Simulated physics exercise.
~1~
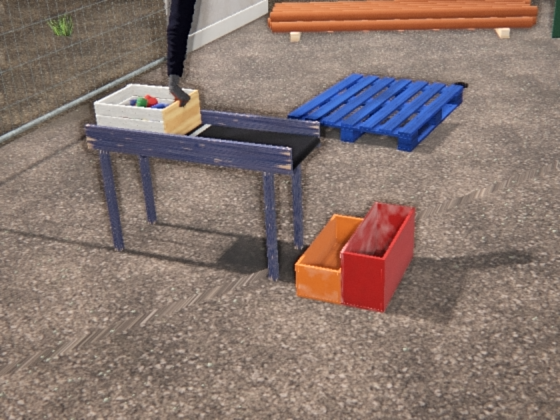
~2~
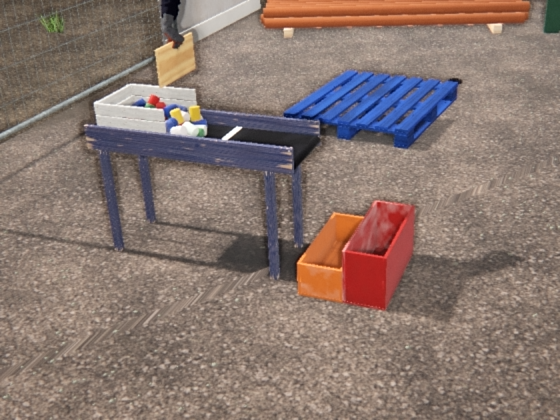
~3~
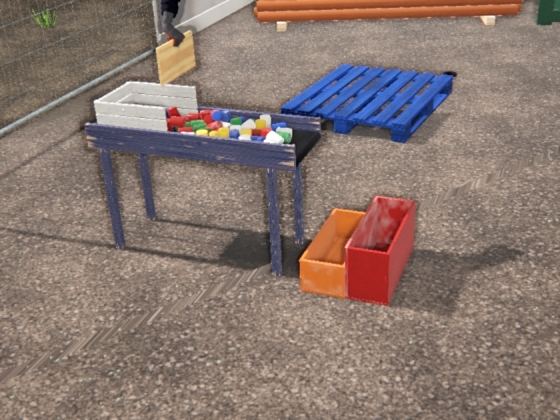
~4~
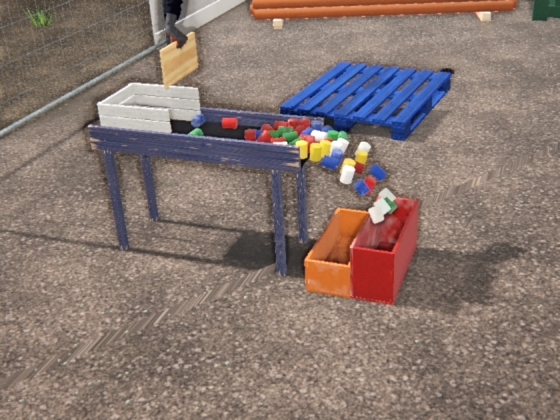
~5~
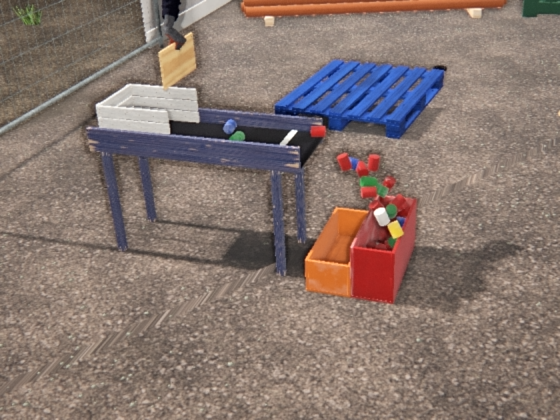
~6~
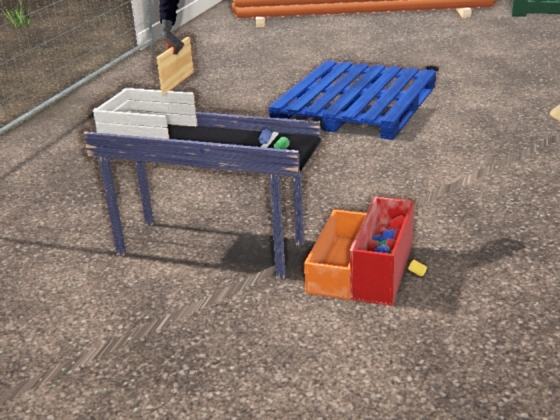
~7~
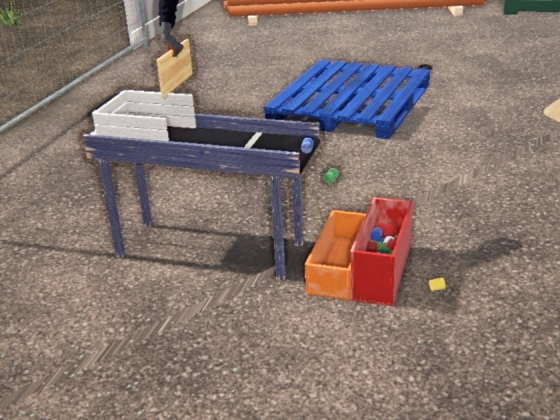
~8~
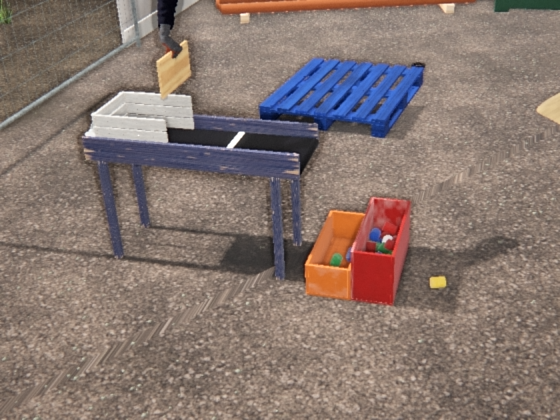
A heap of colourful little pieces spilled from a white pen once a gloved hand lifted its wooden gate, rode the black belt rightward and tumbled off, mostly into the red tote, with a couple in the orange one and a yellow piece on the ground beyond.
